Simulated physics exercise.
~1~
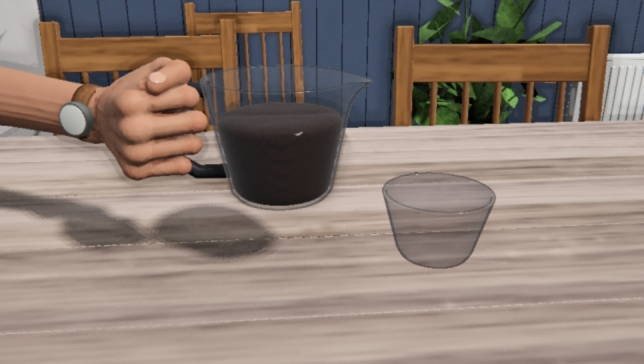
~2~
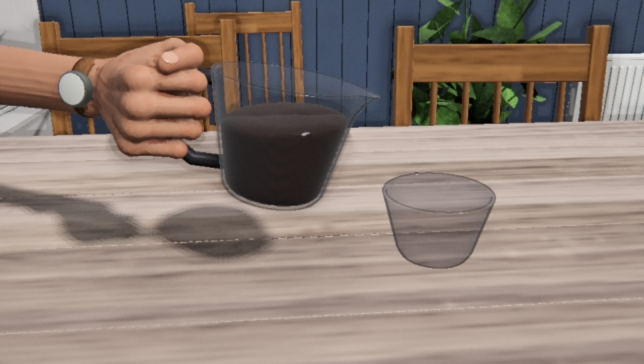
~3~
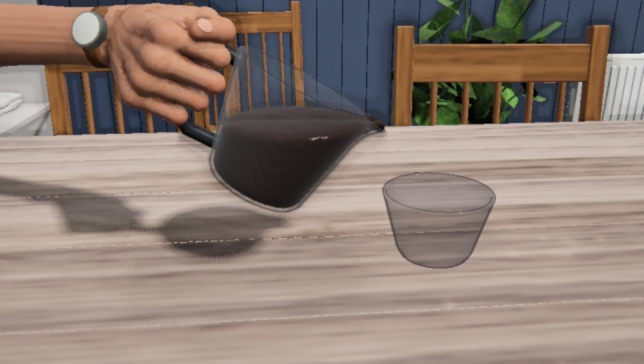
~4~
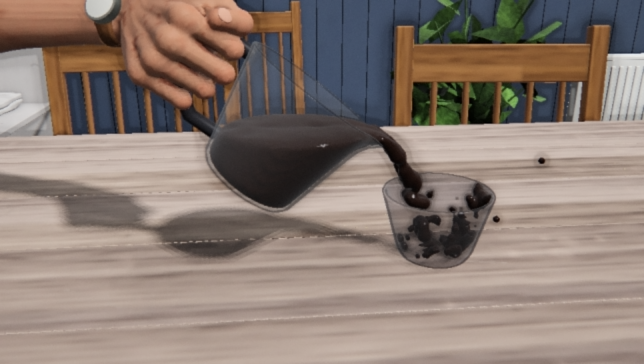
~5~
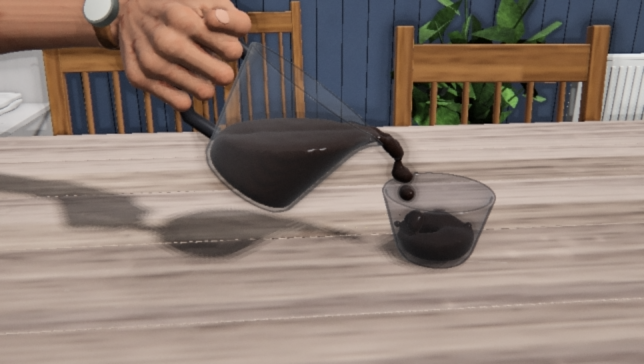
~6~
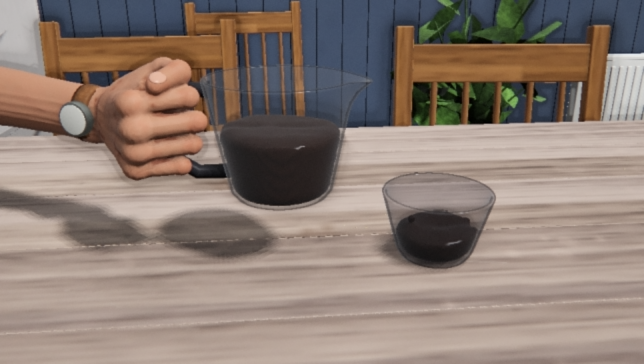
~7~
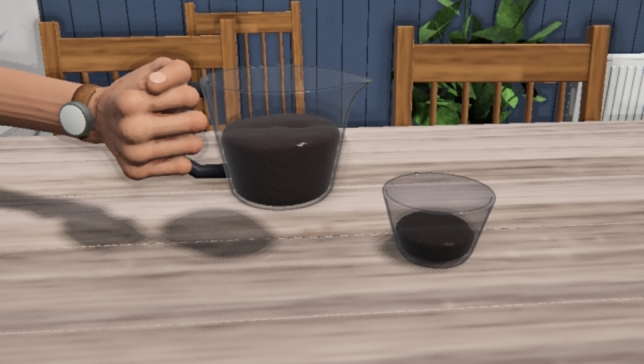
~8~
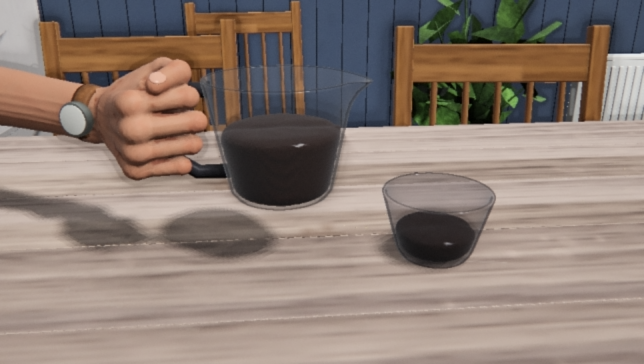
At a wooden table, a hand tilts a clear jug right, pouring dark coffee into a small cup, then levels it, leaving both partly filled.
